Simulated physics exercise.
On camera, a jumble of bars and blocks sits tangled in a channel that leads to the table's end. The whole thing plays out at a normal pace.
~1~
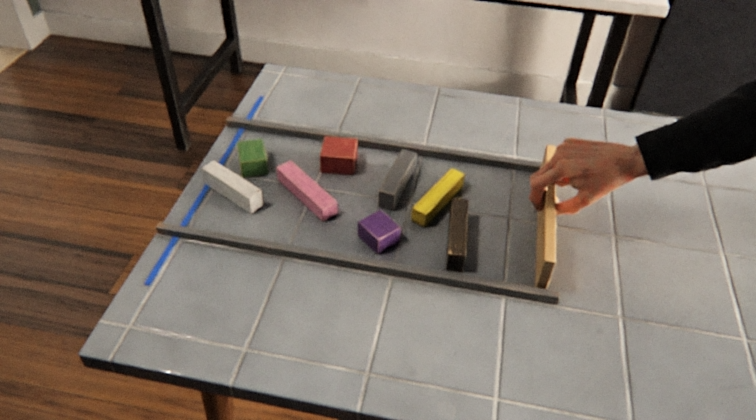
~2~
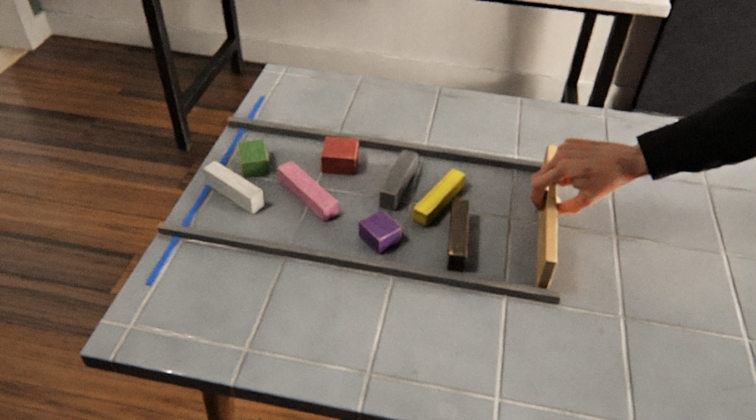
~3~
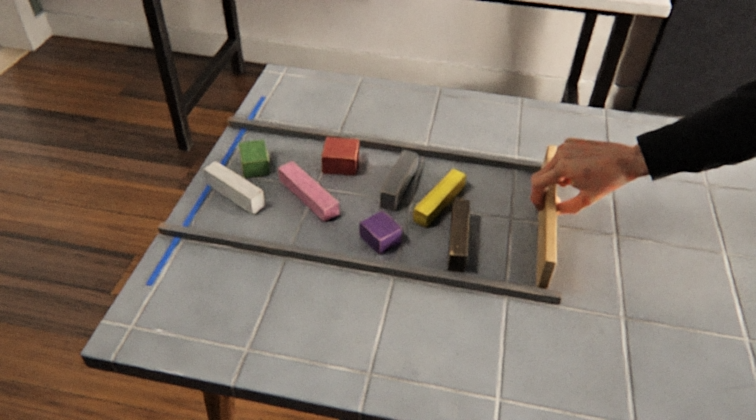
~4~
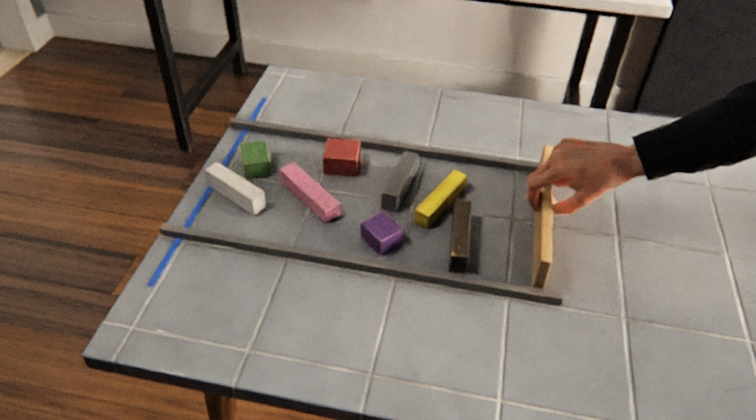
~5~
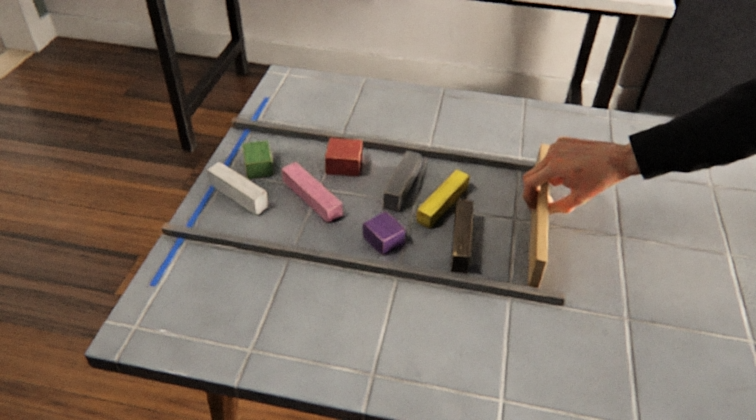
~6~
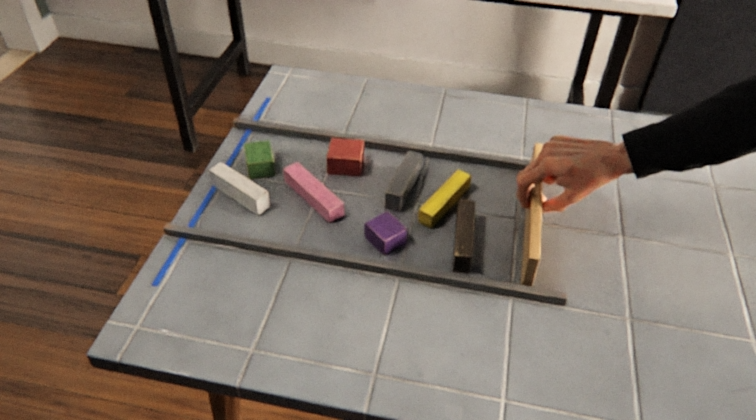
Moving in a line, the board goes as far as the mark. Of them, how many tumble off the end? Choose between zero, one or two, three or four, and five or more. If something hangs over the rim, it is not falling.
The count is five or more.
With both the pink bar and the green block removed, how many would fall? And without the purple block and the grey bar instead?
The number is 4 for the first case and 4 for the second.
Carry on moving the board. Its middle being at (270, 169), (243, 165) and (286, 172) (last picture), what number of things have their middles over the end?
2, 4 and 1.
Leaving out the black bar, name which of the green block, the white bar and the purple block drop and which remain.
Result - green block: Gone; white bar: Gone; purple block: Up.
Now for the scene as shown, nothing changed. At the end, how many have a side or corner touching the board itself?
The number is 2.
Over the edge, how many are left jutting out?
The total comes out at 1.
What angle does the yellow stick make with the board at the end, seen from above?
Some 20 degrees.
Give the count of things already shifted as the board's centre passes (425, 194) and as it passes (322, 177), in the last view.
I make it 4 at the first spot and 8 at the other.
Early on, none off yet; white bar at rest near (239, 188); green block at rest near (260, 159); pink bar at rest near (313, 191).
A while later, none off yet; white bar travelled a little near (224, 189); green block travelled about its own width near (227, 159); pink bar travelled about its own width near (255, 180).
Finally, the number that fall off is five or more; lost, grey bar, purple block, red block, pink bar, green block and white bar.
